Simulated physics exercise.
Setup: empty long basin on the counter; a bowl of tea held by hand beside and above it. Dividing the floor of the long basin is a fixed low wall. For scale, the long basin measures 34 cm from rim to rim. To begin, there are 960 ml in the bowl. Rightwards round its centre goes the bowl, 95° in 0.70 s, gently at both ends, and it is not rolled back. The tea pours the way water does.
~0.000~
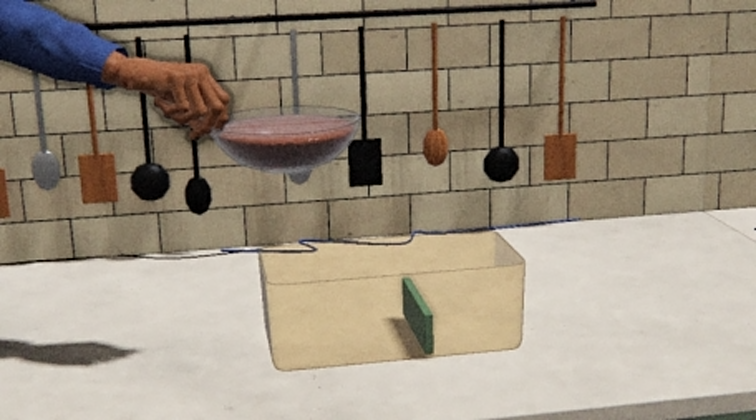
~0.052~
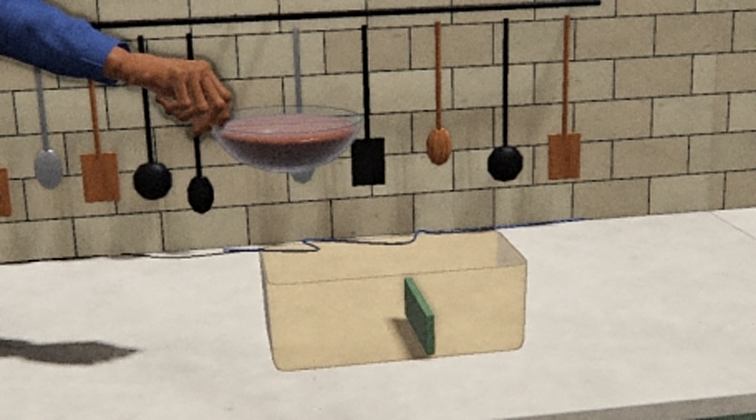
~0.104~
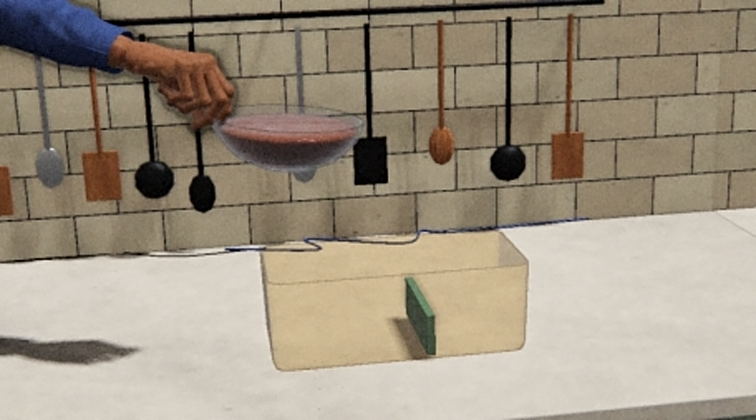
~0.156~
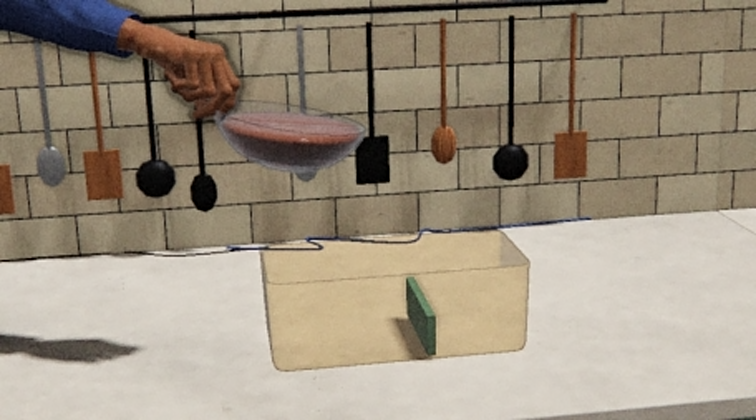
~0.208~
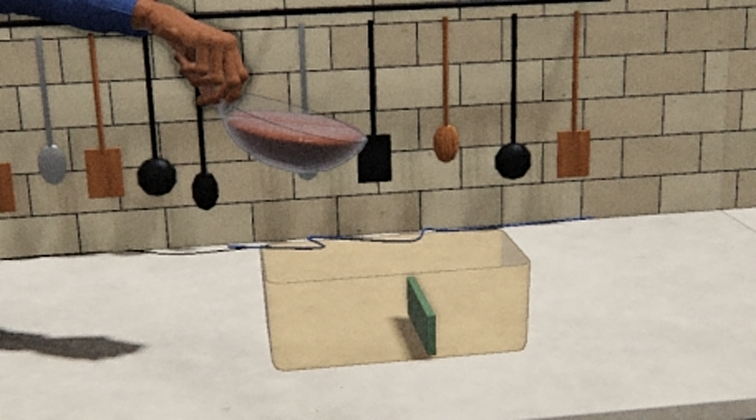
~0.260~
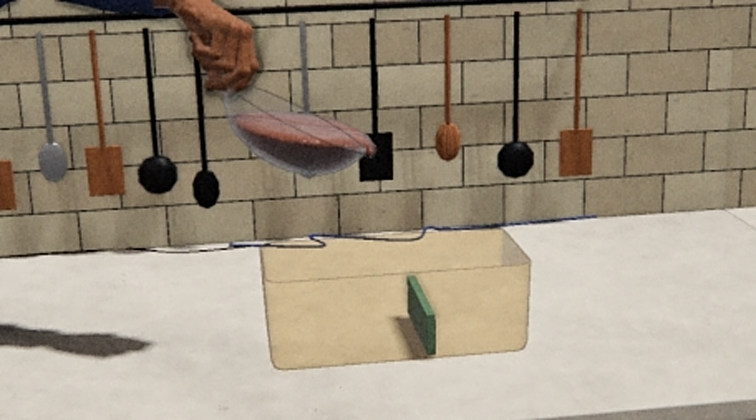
To begin with, a hand holds a clear bowl of reddish liquid level above a long, empty basin with a green upright piece. The hand gradually rises and tips the bowl rightwards, slowly at first, until the liquid reaches the lowered right lip and a little slips over it.
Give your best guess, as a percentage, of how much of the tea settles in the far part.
I would say 35 per cent of it settles there.
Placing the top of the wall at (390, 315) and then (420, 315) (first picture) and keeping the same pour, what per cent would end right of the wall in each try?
It comes to 60 per cent, and then 35 per cent.
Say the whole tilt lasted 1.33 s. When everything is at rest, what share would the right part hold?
Then it comes to around 55 per cent.
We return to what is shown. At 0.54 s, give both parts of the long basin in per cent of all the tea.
Left roughly 22, right roughly 30.
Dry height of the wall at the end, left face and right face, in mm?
Left about 40 mm, while the right is about 40 mm.
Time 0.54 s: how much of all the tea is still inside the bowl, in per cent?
Remaining: Near 5 % of the total.
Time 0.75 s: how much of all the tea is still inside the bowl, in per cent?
I'd say some 0 per cent remains.
By 0.54 s the tilt is 84° and 5 per cent is still to pour, 23 is left of the wall and 31 right of it.
By 0.75 s the tilt is 95° and 0 per cent is still to pour, 57 is left of the wall and 32 right of it.
By 0.96 s the tilt is 95° and 0 per cent is still to pour, 59 is left of the wall and 35 right of it.
By 1.20 s the tilt is 95° and 0 per cent is still to pour, 59 is left of the wall and 35 right of it.
At rest 59 per cent lies left of the wall, 35 right of it and 6 outside.
